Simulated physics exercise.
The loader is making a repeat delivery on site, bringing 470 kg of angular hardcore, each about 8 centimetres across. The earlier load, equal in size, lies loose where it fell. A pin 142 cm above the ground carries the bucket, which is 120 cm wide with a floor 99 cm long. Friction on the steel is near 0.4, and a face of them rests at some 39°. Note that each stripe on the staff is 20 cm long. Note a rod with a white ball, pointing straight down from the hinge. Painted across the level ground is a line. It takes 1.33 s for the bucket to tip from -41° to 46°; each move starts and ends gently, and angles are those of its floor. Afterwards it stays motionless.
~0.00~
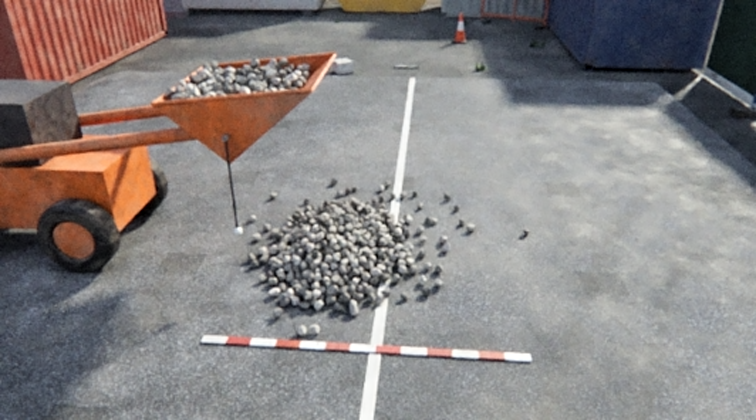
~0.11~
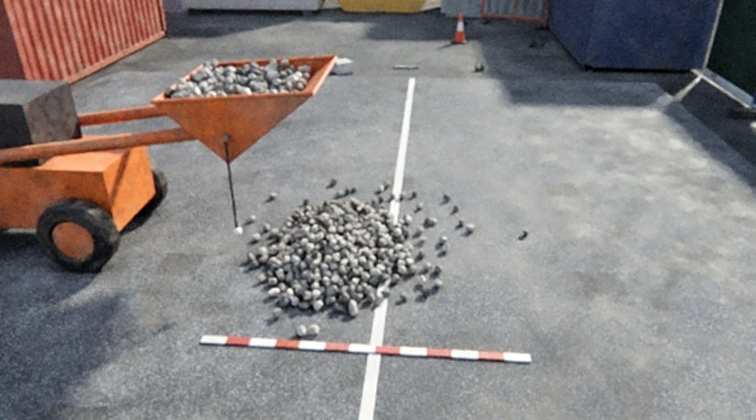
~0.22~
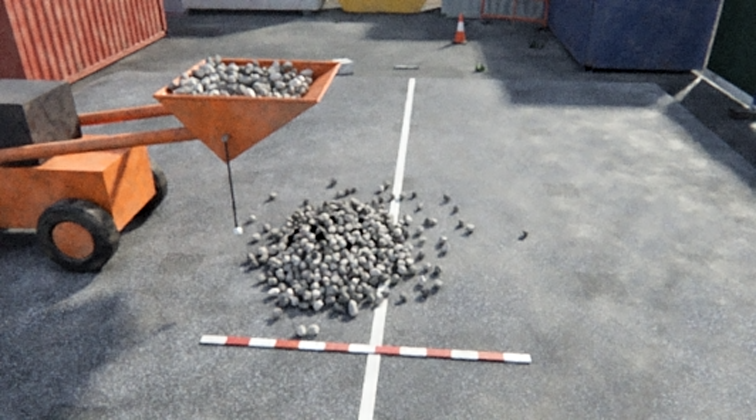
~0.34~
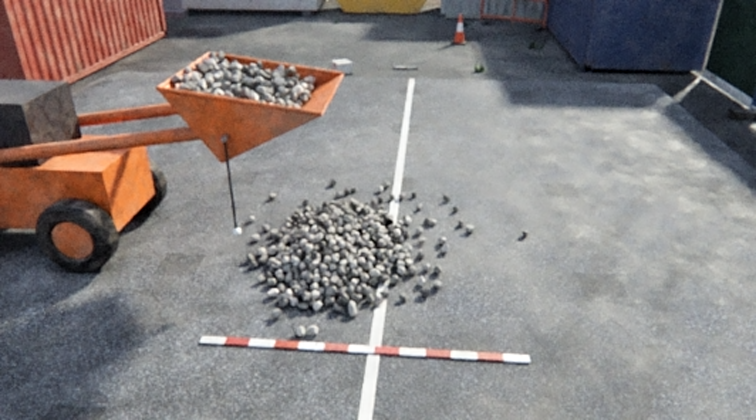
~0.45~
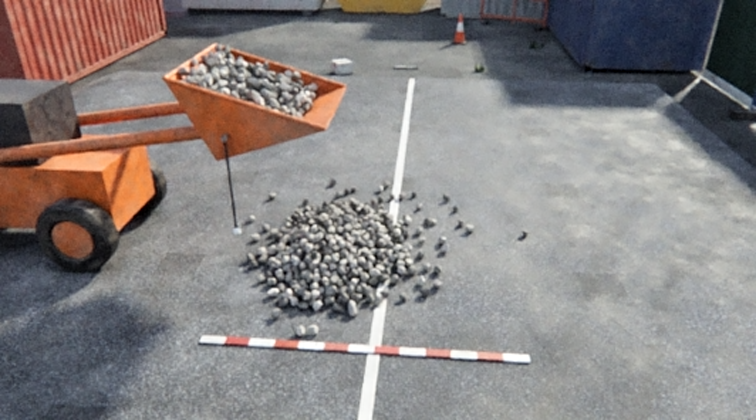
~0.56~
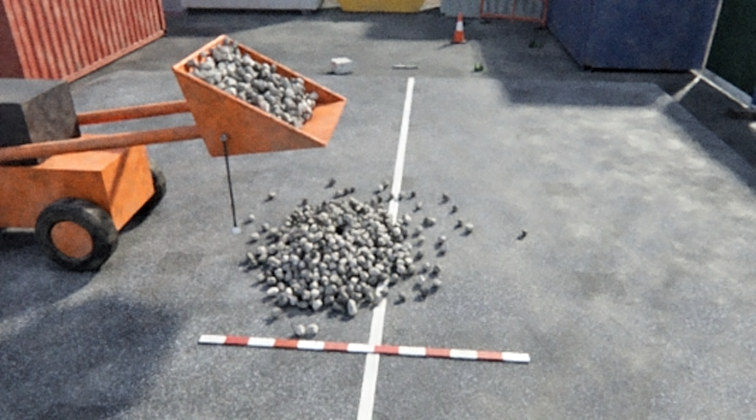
An orange loader on the left tipped its bucketful of grey stones forward to the right, slowly at first and then faster, as the stones shifted inside and the pile on the ground stayed still.
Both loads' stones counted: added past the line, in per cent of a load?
25 per cent.
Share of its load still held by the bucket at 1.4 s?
About 45 percent.
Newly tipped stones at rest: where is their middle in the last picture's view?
Their centre rests close to (354, 233).
After 1.0 s the floor is at 33°; in per cent of one load, 99 in the bucket, 92 short of the line, 9 past the line; the foremost stones are at (460, 231).
After 1.4 s the floor is at 46°; in per cent of one load, 45 in the bucket, 146 short of the line, 9 past the line; the foremost stones are at (460, 231).
After 1.8 s the floor is at 46°; in per cent of one load, 4 in the bucket, 176 short of the line, 20 past the line; the foremost stones are at (461, 231).
After 4.5 s the floor is at 46°; in per cent of one load, 0 in the bucket, 166 short of the line, 34 past the line; the foremost stones are at (503, 270). Net gain past the line, 25.
